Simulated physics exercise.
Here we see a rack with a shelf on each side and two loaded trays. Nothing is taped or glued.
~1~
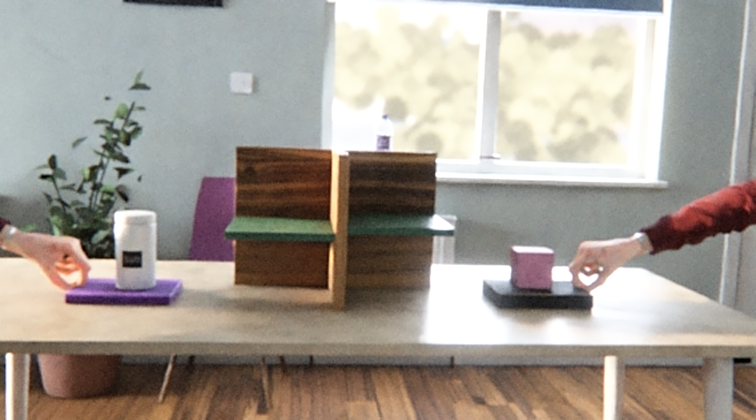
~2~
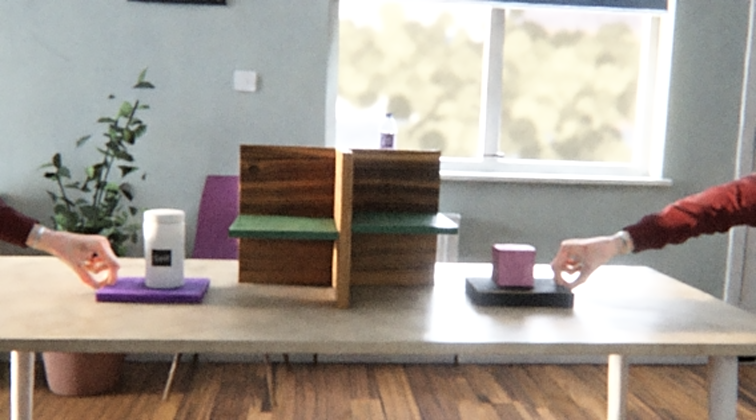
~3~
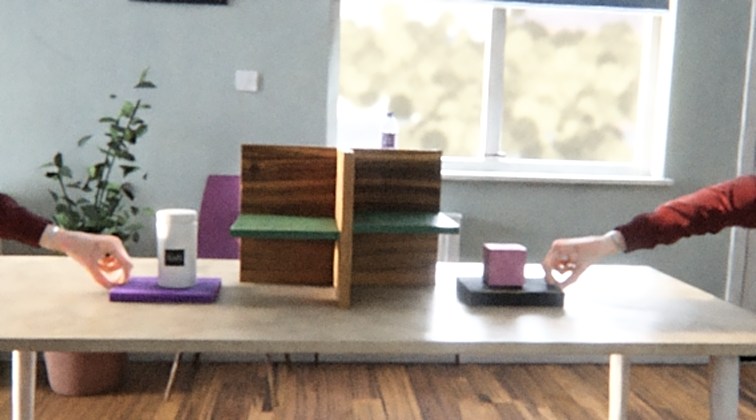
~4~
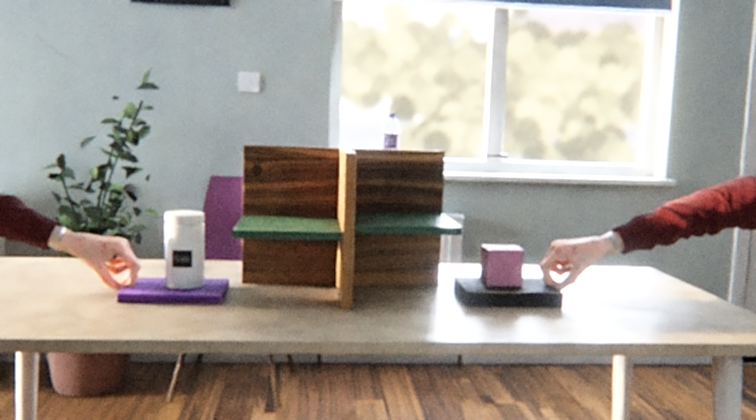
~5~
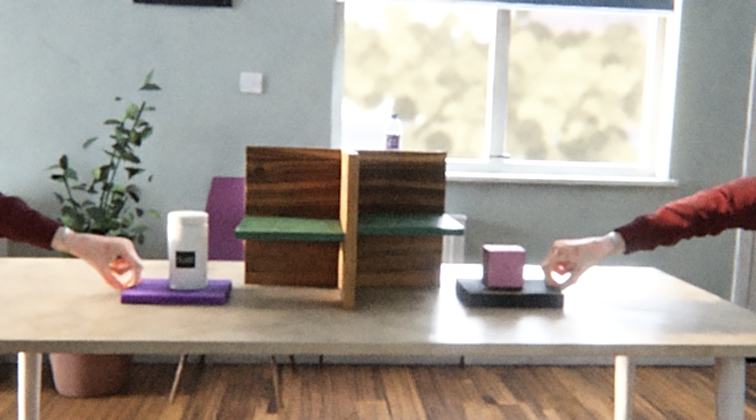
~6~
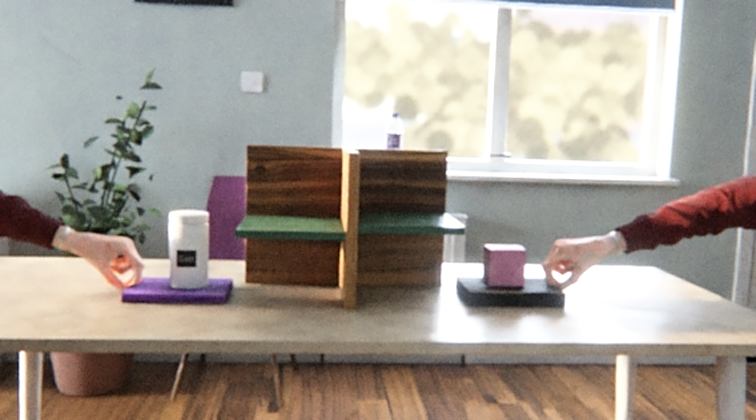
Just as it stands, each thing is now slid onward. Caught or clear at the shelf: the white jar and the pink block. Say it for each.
White jar caught; pink block clear.
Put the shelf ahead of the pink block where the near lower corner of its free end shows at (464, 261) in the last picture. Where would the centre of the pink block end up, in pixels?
It comes to a stop at (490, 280).
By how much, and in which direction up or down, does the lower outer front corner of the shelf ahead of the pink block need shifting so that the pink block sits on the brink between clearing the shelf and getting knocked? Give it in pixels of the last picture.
20 pixels down.
Then, 0.92 s after the last picture, white jar tipped 15° from how it was near (225, 247); pink block riding along near (473, 265).
Then, 1.32 s after the last picture, white jar tipped 55° from how it was near (226, 250); pink block riding along near (456, 265).
Then, 1.52 s after the last picture, white jar on its side near (212, 269); pink block riding along near (446, 265).
At rest, the white jar is knocked back, near (229, 269); the pink block passes below, near (401, 264).
